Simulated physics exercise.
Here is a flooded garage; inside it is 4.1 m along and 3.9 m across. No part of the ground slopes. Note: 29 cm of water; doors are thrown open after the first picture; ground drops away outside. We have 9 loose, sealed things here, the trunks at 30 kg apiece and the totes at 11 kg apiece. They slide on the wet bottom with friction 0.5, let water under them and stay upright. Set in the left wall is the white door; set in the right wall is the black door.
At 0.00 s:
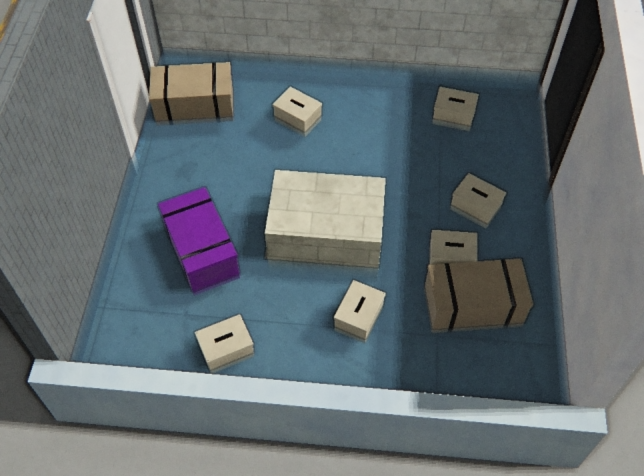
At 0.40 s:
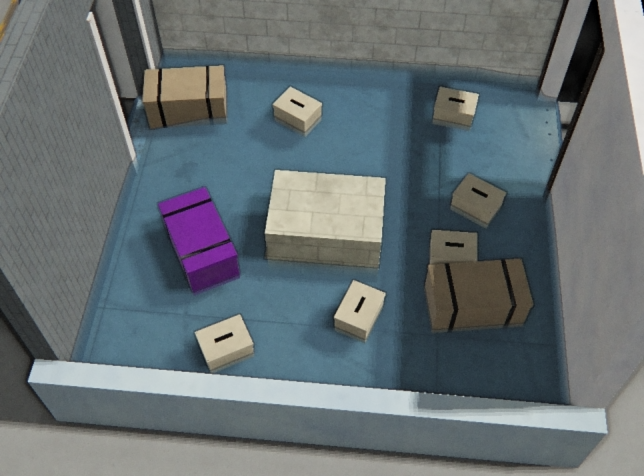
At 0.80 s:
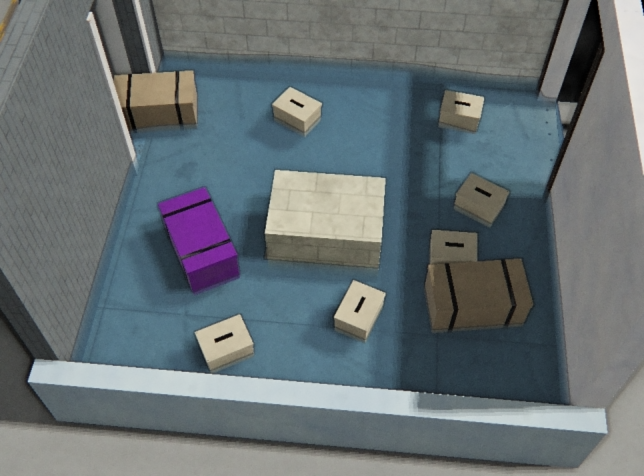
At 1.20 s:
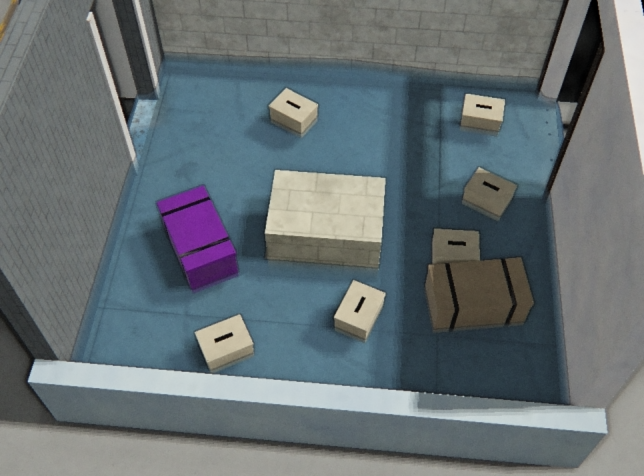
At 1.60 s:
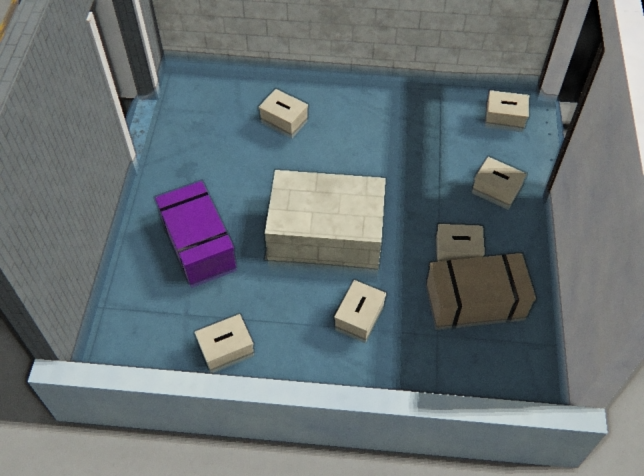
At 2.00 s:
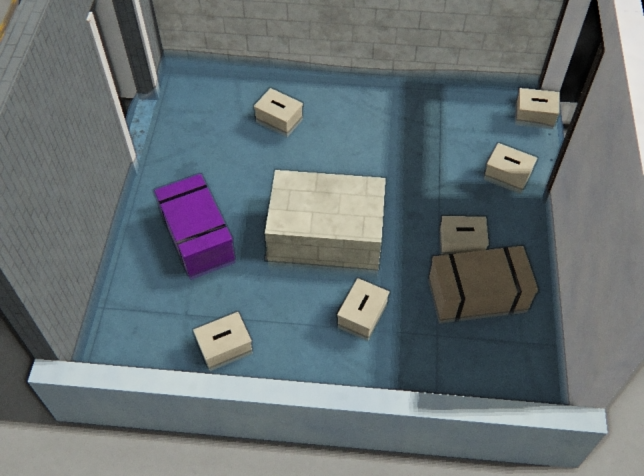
Flooded garage with doors opening on both sides, a tan trunk drifting out left, then small totes drifting right around a pale block.
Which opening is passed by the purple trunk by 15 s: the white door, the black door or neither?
White doorway.
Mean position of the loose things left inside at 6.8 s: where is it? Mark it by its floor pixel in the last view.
That lands at roughly (315, 192).
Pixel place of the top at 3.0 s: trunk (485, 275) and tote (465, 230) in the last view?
Around (490, 247) and (470, 194).
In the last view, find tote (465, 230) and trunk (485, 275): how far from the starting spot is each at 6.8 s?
The first one: Washed out. The second one: 200 cm.
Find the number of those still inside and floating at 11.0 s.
3.
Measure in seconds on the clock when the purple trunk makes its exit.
It should be at around 7.0 seconds.
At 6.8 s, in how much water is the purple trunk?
Somewhere close to 11 cm.
After 3.0 s the purple trunk is near (196, 189), 0.5 m from its start, afloat; 3 of 9 are out; 6 afloat.
After 6.8 s the purple trunk is near (125, 108), 1.8 m from its start, afloat; 4 of 9 are out; 5 afloat.
After 11.0 s the purple trunk has gone out by the white door; 6 of 9 are out; 3 afloat.
After 15.0 s the purple trunk has gone out by the white door; 6 of 9 are out; 0 afloat.
